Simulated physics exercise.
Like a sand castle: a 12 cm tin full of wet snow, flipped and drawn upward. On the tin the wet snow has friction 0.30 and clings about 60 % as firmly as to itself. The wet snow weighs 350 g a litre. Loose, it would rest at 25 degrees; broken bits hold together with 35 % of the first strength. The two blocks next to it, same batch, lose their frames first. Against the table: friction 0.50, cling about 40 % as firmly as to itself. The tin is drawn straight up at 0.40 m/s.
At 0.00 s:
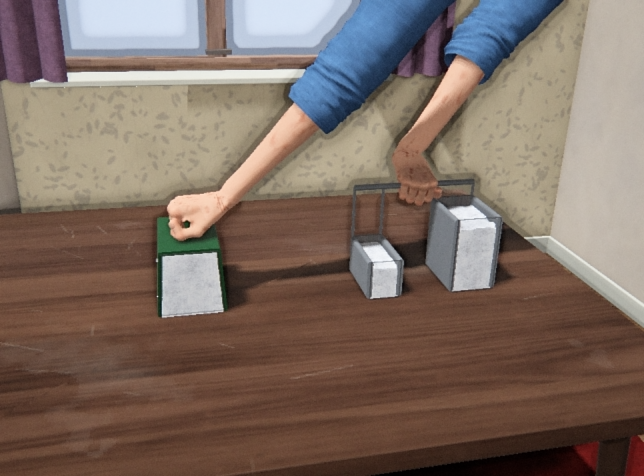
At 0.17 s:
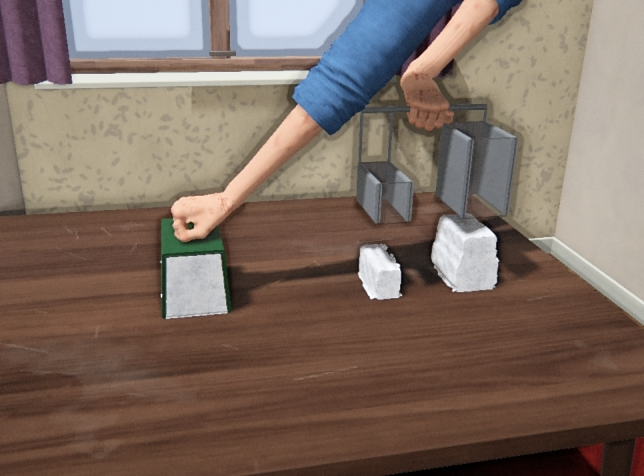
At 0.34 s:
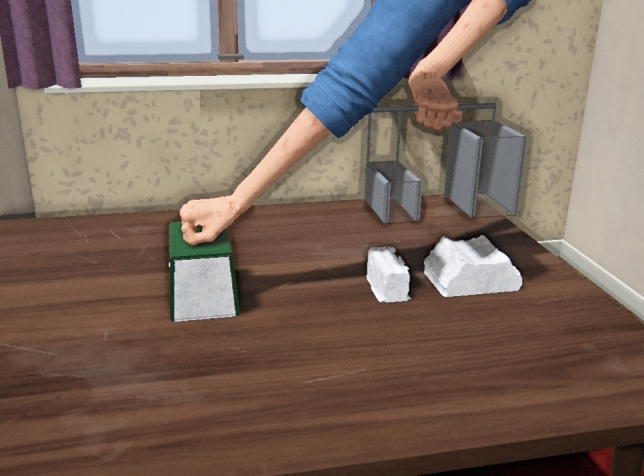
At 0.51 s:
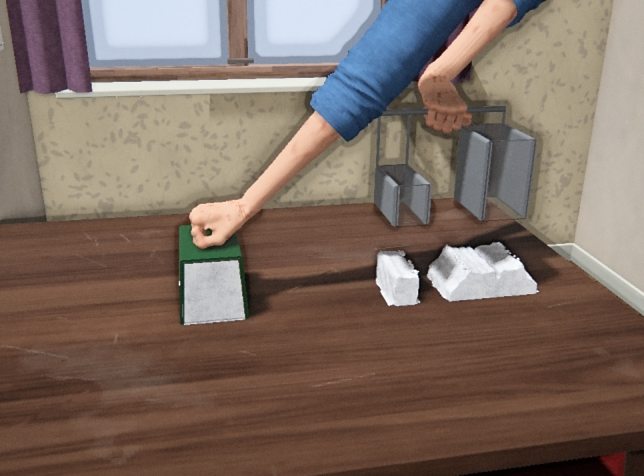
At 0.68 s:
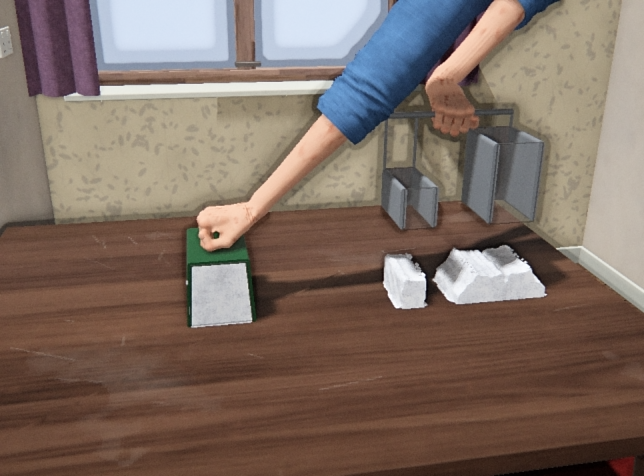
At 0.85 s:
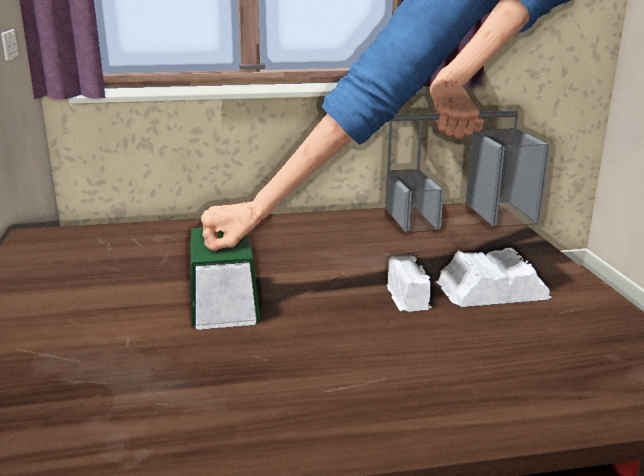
In a room with patterned wallpaper, a window and purple curtains, a brown wooden table is seen from slightly above. A blue-sleeved arm rests its fist on a green tin packed with white material at left, while another hand grips a grey double frame around two white blocks at right. The hand lifts the frame clear, the larger block slumps into a low, lumpy heap, the smaller stays upright, and the view drifts gently left.
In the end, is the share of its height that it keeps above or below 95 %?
It comes out below 95 %.
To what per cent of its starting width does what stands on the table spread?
Roughly 190 %.
After 1.06 s, the tin is up by 8.4 cm.
After 1.31 s, the tin is up by 18 cm; what stands on the table is 57 % of the tin's depth.
After 1.55 s, the tin is up by 24 cm; what stands on the table is 56 % of the tin's depth.
After 1.80 s, the tin is up by 24 cm; what stands on the table is 56 % of the tin's depth.
After 1.90 s, at the end, the tin is up by 24 cm; what stands on the table is 56 % of the tin's depth.
